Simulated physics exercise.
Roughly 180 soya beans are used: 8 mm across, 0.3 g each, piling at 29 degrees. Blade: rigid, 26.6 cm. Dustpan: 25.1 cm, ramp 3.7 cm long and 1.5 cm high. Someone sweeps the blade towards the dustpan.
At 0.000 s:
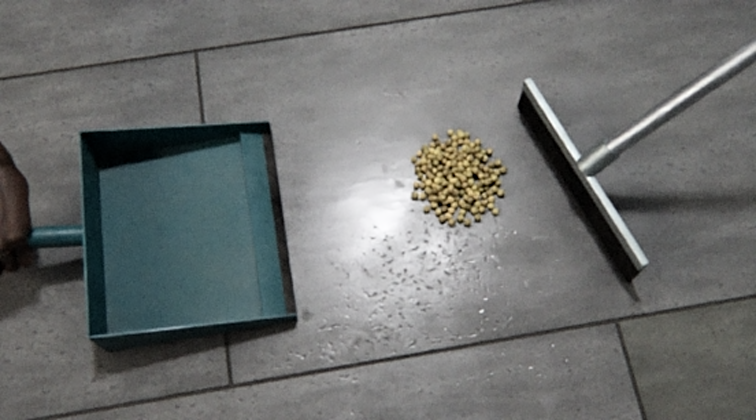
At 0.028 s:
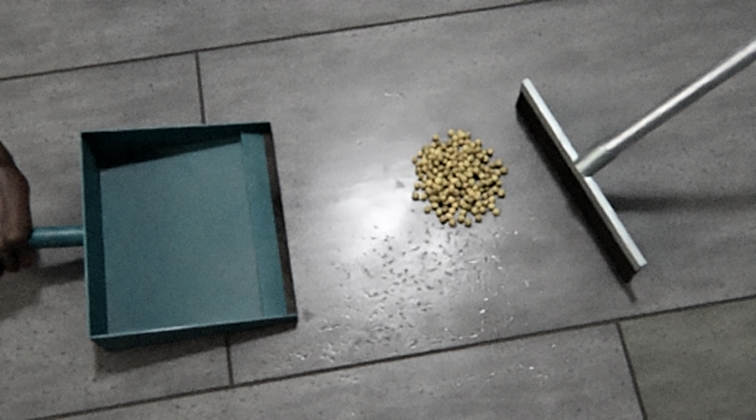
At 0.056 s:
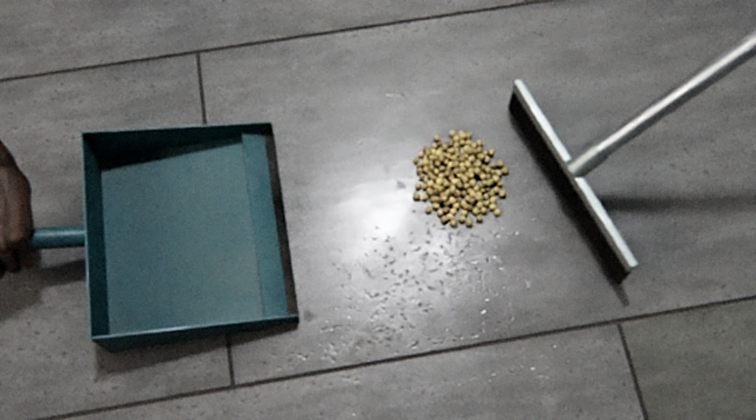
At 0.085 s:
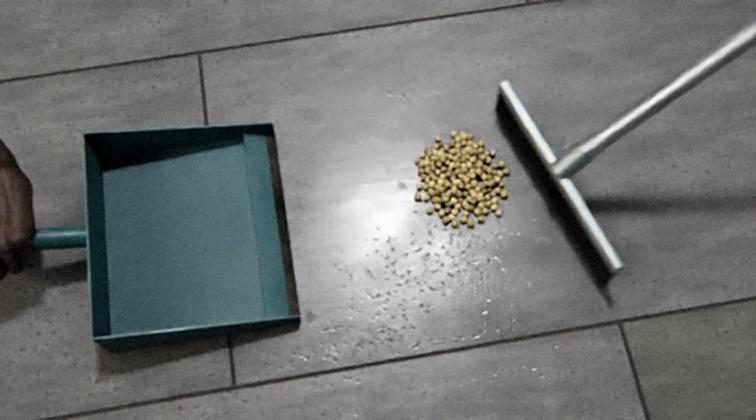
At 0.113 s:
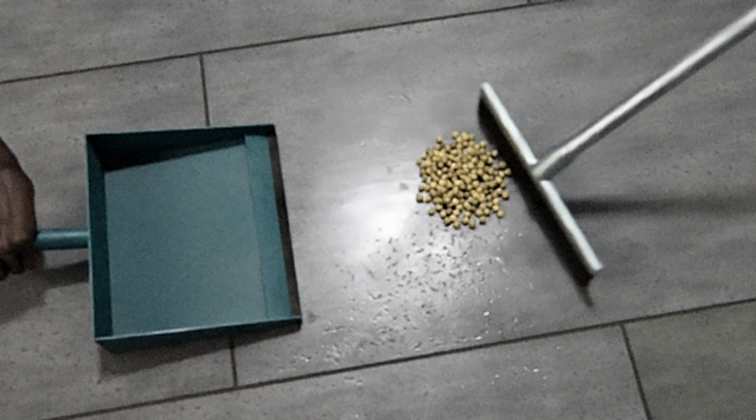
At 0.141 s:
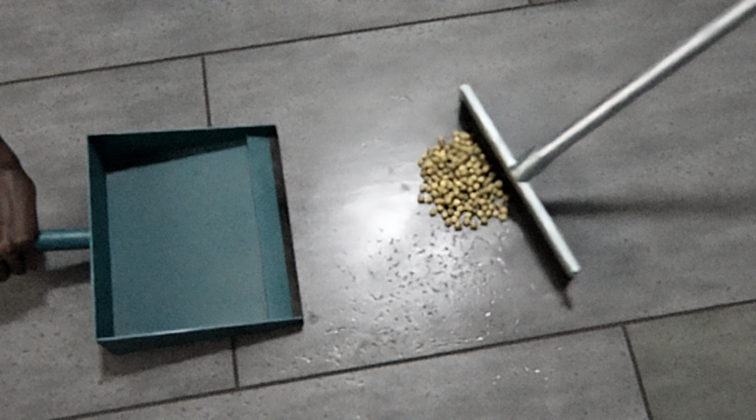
A hand holding a teal dustpan on grey tiles while a long-handled blade slides left, starting to push piled soya beans.
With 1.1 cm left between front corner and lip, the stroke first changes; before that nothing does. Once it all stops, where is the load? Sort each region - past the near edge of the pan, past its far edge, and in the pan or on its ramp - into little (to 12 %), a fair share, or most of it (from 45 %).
Near side: Little, far side: Little, pan: A fair share.
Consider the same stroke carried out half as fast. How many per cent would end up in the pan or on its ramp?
Then near 5 in a hundred.
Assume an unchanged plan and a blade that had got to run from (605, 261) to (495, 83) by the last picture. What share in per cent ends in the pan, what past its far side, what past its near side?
Split: Pan = 0, far = 5, near = 5.
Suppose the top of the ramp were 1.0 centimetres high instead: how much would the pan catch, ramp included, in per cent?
45 per cent.
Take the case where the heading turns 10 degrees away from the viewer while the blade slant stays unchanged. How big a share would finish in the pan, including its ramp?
Around 25 %.
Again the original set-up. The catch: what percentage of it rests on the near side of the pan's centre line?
40 per cent.
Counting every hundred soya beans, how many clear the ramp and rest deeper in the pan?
Near 10 per cent, I'd say.
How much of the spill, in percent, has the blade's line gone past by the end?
Estimate: Near 0 %.
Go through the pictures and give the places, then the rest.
In the first frame, blade from (641, 265) to (527, 86), moved 0.0 cm, 0 of the pieces shifted so far; middle of the pieces at (458, 175); pan at (177, 238).
In the second frame, blade from (639, 265) to (525, 87), moved 0.4 cm, 0 of the pieces shifted so far; middle of the pieces at (459, 175).
In the third frame, blade from (631, 266) to (517, 88), moved 1.5 cm, 0 of the pieces shifted so far; middle of the pieces at (460, 175).
In the fourth frame, blade from (615, 268) to (503, 89), moved 3.4 cm, 0 of the pieces shifted so far; middle of the pieces at (461, 176).
In the fifth frame, blade from (595, 270) to (485, 90), moved 5.9 cm, 0 of the pieces shifted so far; middle of the pieces at (463, 177).
In the sixth frame, blade from (573, 271) to (465, 92), moved 8.5 cm, 77 of the pieces shifted so far; middle of the pieces at (461, 180); pan at (184, 241). The blade's pace is about 0.93 m/s, heading 7 degrees away from the viewer's side.
Then, at 0.27 s, middle of the blade 15 cm from the lip; 0 % over the lip, far side 0 %, near side 0 %.
After 0.36 s, middle of the blade 7 cm from the lip; 0 % over the lip, far side 0 %, near side 5 %.
After 0.58 s, middle of the blade 5 cm from the lip; 45 % over the lip, far side 0 %, near side 10 %.
In the end, at 1.8 s, near side 10 %, far side 0 %, pan 35 %, in front of the lip or behind the blade 55 %.
